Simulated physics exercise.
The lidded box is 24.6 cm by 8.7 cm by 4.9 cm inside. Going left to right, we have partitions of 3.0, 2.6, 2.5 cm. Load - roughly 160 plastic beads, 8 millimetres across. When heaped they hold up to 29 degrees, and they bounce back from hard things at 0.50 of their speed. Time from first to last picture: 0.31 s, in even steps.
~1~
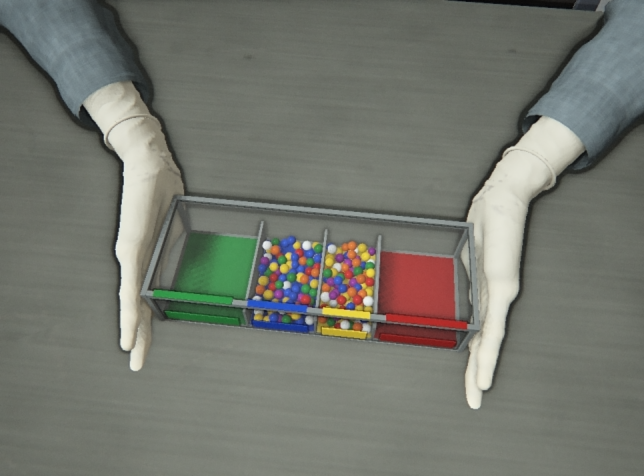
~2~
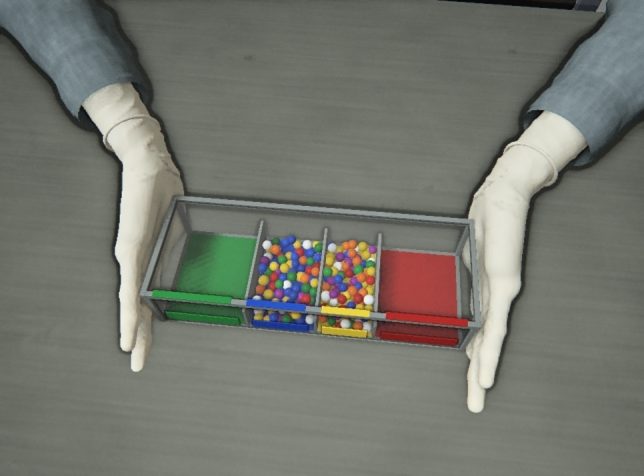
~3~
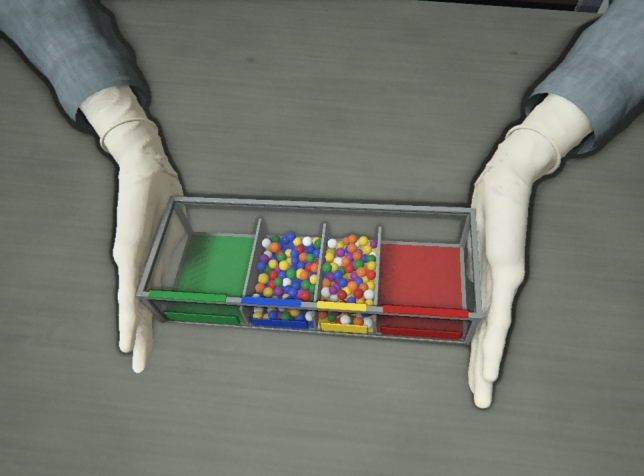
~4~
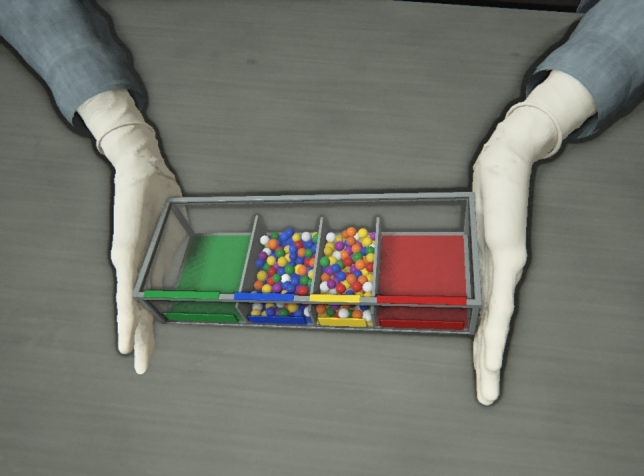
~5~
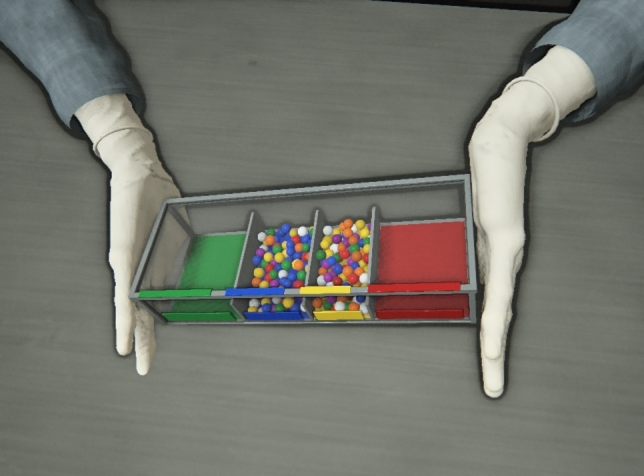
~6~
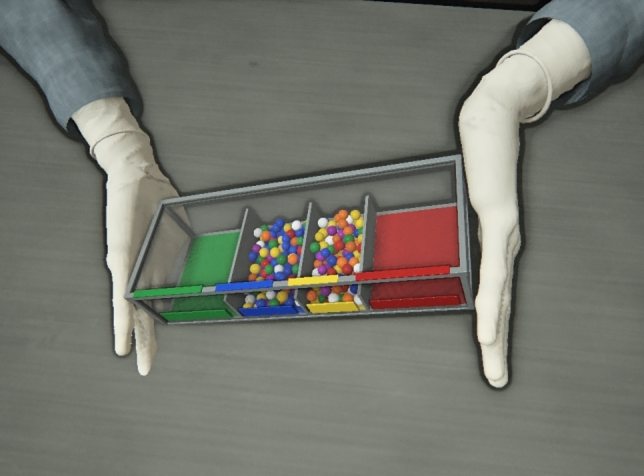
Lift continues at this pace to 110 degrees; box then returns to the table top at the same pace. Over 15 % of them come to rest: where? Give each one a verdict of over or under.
Red - under; blue - under; green - over; yellow - under.
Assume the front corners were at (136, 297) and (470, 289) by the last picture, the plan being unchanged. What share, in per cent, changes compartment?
Then around 100 percent would end up out of place.
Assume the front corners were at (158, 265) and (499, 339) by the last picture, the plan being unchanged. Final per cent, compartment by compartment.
Red 100 %; blue 0 %; green 0 %; yellow 0 %.
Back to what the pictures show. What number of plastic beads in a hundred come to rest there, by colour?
Red 0; blue 0; green 100; yellow 0 (per cent).
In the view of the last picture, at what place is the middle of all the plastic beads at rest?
Est. centre at rest: (204, 272) px.
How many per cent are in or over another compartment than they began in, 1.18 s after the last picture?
At that moment it's some 75 per cent.
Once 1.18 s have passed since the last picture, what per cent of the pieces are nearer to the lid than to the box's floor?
Around 90 %.
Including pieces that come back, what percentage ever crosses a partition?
That share comes to about 100 per cent.
Then, 1.18 s after the last picture, tilt 110 degrees; blue 40 %, green 55 %, yellow 10 %.
Then, 1.97 s after the last picture, tilt 49 degrees; green 100 %.
Then, 2.78 s after the last picture, tilt 0 degrees; green 100 %.
In the end, red 0 %, blue 0 %, green 100 %, yellow 0 %.
